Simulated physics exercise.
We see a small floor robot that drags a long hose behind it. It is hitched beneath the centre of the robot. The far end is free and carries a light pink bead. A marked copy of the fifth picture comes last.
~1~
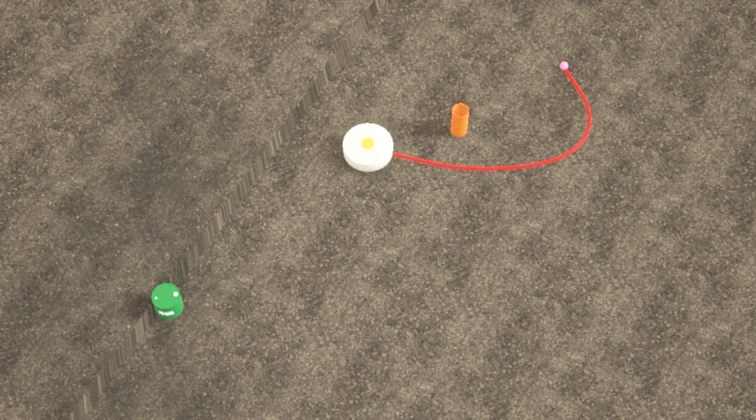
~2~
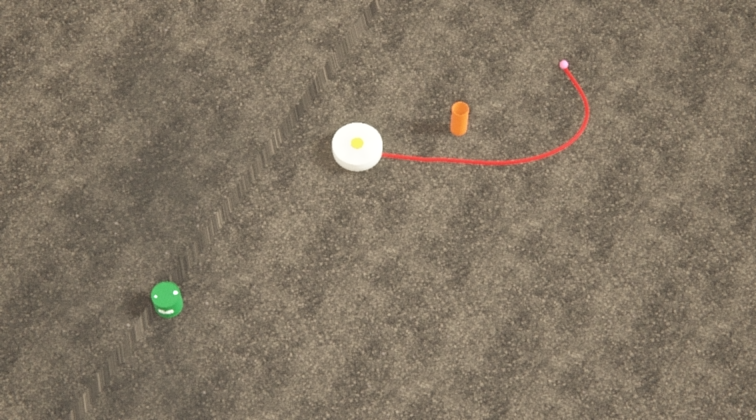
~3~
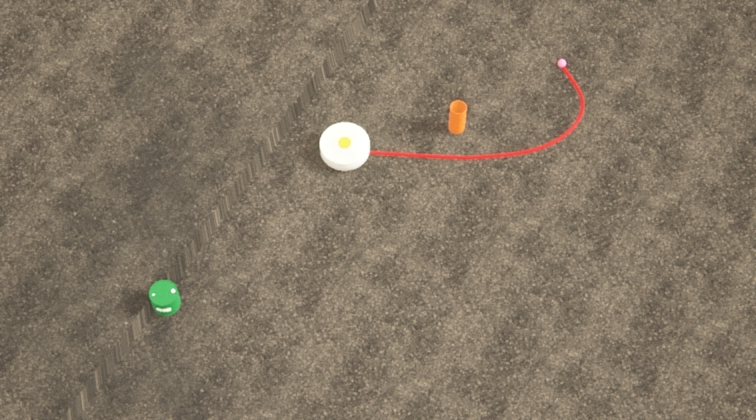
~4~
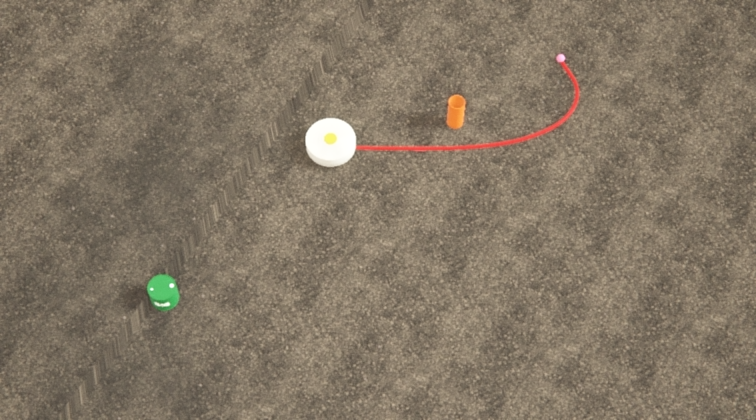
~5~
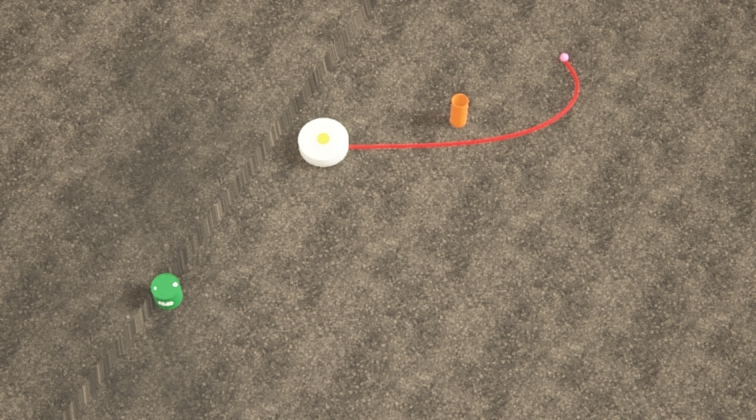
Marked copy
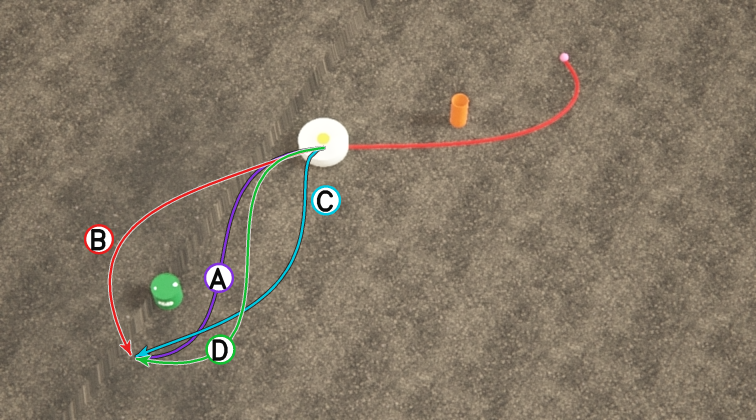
On rough brown ground, a round white robot slowly drags a red hose left.
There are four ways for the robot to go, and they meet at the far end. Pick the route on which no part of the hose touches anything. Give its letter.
C is the clean one.
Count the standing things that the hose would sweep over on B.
Two.
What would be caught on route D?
It meets the orange post.
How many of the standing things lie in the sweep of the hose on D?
It sweeps one.
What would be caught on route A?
It meets the orange post.
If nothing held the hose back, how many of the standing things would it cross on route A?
In all, one.
On the marked copy, A from (324, 148) via (225, 244) to (137, 358); B from (324, 148) via (162, 206) to (131, 355); C from (324, 148) via (280, 280) to (137, 356); D from (324, 148) via (247, 265) to (137, 359).
Taking C. A third of the way, robot (299, 239), middle of the hose (430, 152), free end (560, 82).
Two thirds of the way, robot (217, 320), middle of the hose (354, 224), free end (476, 132).
When it is over, robot (131, 354), middle of the hose (285, 268), free end (414, 177); nothing has been touched.
As for the rest, A meets the orange post; B meets the orange post and green pot; D meets the orange post.
